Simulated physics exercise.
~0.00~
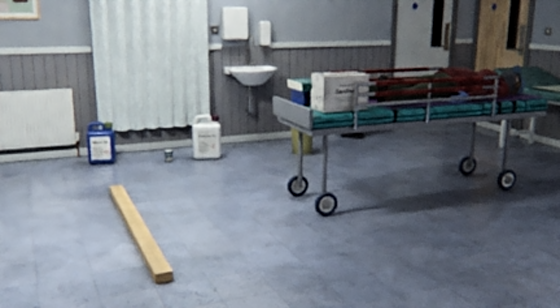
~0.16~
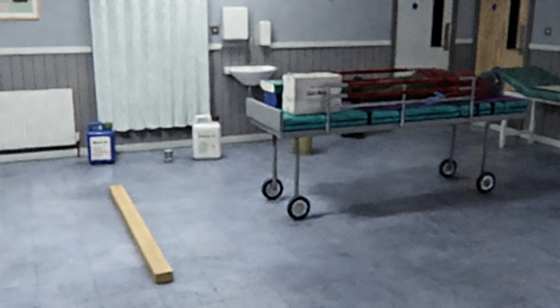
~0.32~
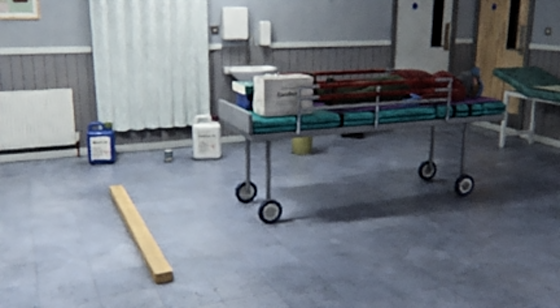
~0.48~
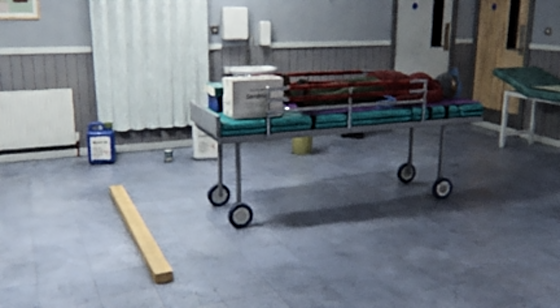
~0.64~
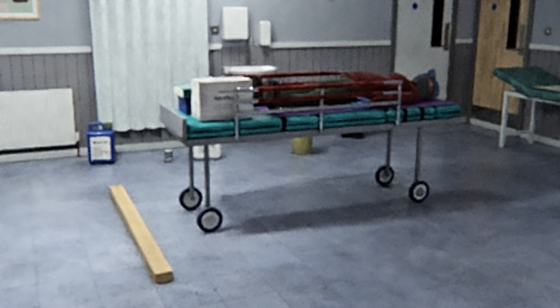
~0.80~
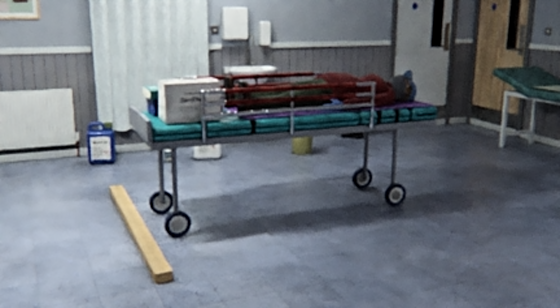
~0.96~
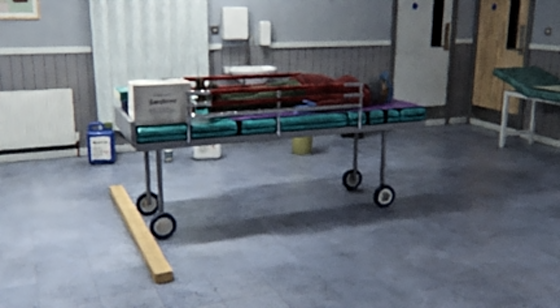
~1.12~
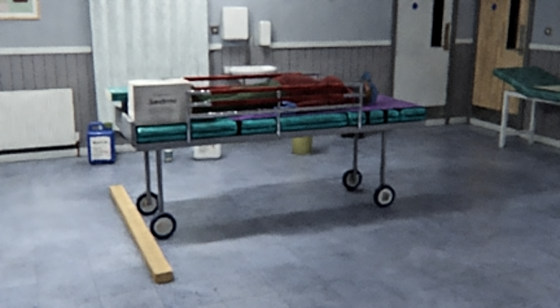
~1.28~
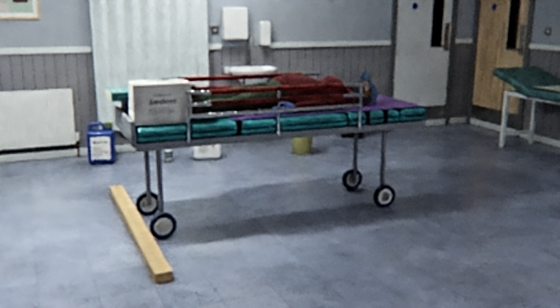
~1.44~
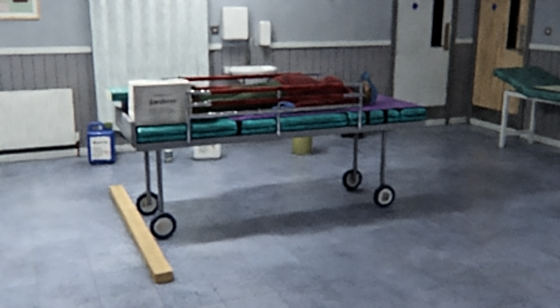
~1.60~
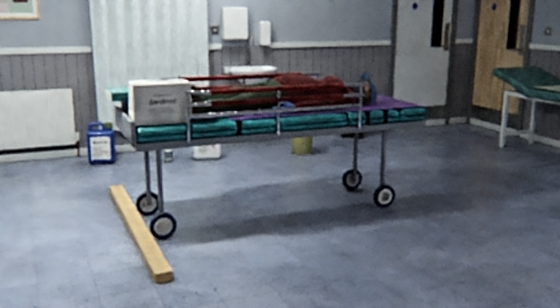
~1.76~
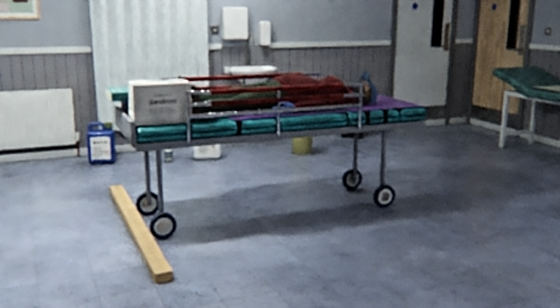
A wheeled trolley with a teal pad rolls leftward across a blue-grey floor in a clinical room, seen from the side by a still camera. A person in dark red lies on it behind side rails, with a pale box standing at the left end. A wooden sill lies ahead, while a curtain, sink, containers and doors line the back wall. The trolley rolls steadily left until its front wheels reach the sill, where it stops without tipping. The person slides slightly further left, then settles, and the person and pale box remain aboard.
